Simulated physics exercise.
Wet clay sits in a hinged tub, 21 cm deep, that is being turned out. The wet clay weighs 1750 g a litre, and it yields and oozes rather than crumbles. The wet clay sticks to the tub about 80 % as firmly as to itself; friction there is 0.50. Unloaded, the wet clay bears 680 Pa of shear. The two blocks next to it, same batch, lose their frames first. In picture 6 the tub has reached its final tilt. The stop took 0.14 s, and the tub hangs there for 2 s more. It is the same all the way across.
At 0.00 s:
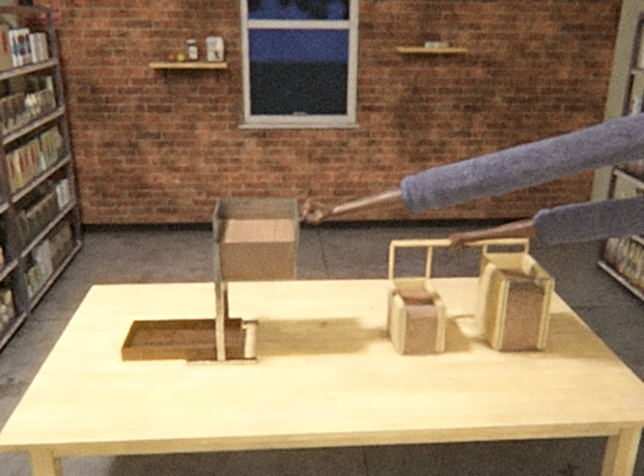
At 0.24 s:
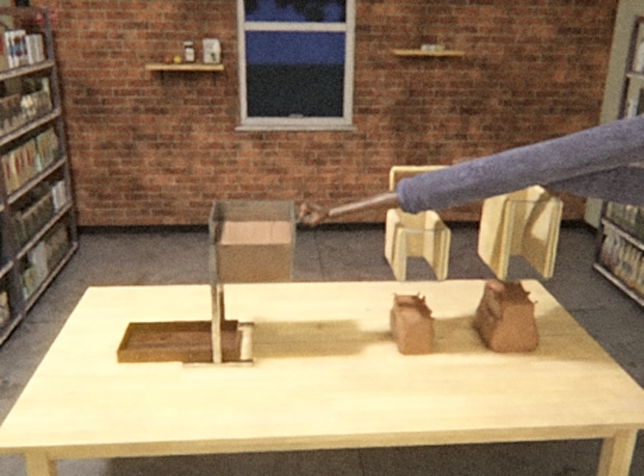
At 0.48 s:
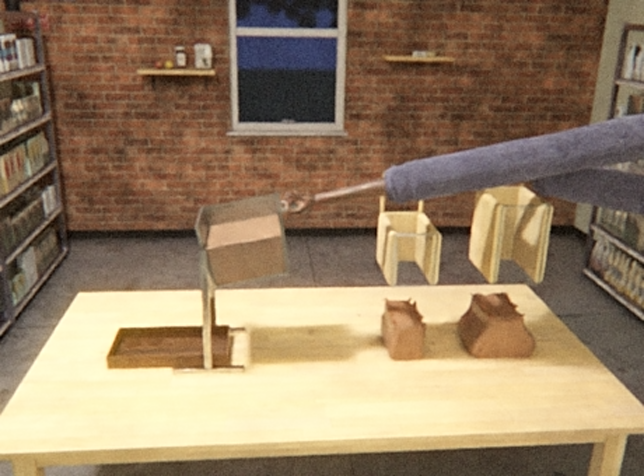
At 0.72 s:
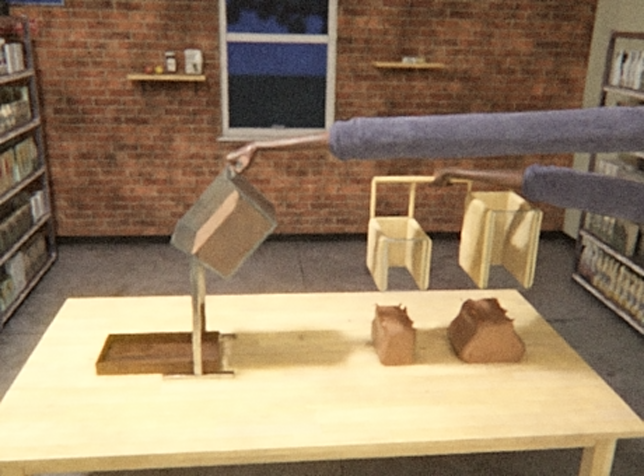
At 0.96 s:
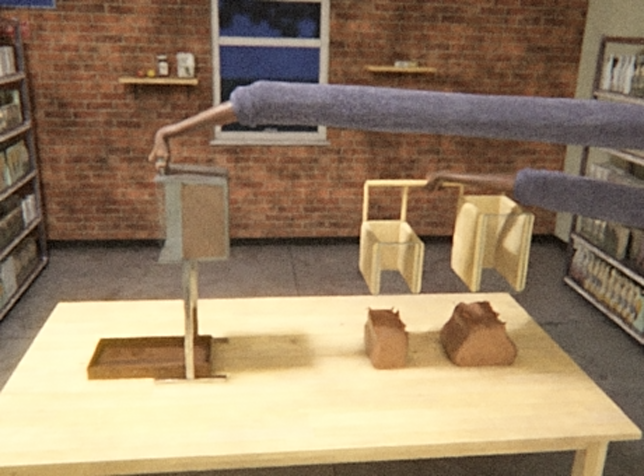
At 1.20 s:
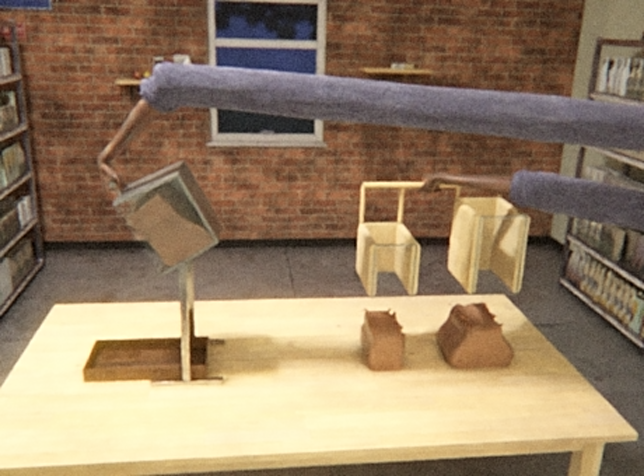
Two blue-sleeved arms reach in from the right, one lifting a pair of joined pale wooden moulds off two brown clay blocks, the taller right block slumping lower and wider, while the other then turns a hinged grey tub of clay over leftward. The pale table, with a brown tray at left, is seen from the front in a brick-walled room with bookshelves and a window. The view drifts slightly rightward.
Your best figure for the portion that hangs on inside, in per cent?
It comes to some 8 %.
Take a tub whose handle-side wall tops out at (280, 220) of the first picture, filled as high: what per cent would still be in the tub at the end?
Then about 7 %.
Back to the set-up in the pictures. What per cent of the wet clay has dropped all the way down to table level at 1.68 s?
Some 70 per cent.
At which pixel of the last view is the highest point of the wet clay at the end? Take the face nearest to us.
At about (210, 234).
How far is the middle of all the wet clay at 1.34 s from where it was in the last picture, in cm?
Roughly 13 cm.
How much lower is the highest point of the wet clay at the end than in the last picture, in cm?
About 13 cm.
After 1.34 s, the tub is at 118 degrees and holds 41 %.
After 1.51 s, the tub is at 118 degrees and holds 15 %.
After 1.68 s, the tub is at 118 degrees and holds 8 %.
After 1.85 s, the tub is at 118 degrees and holds 8 %.
After 3.20 s, at the end, the tub is at 118 degrees and holds 8 %.
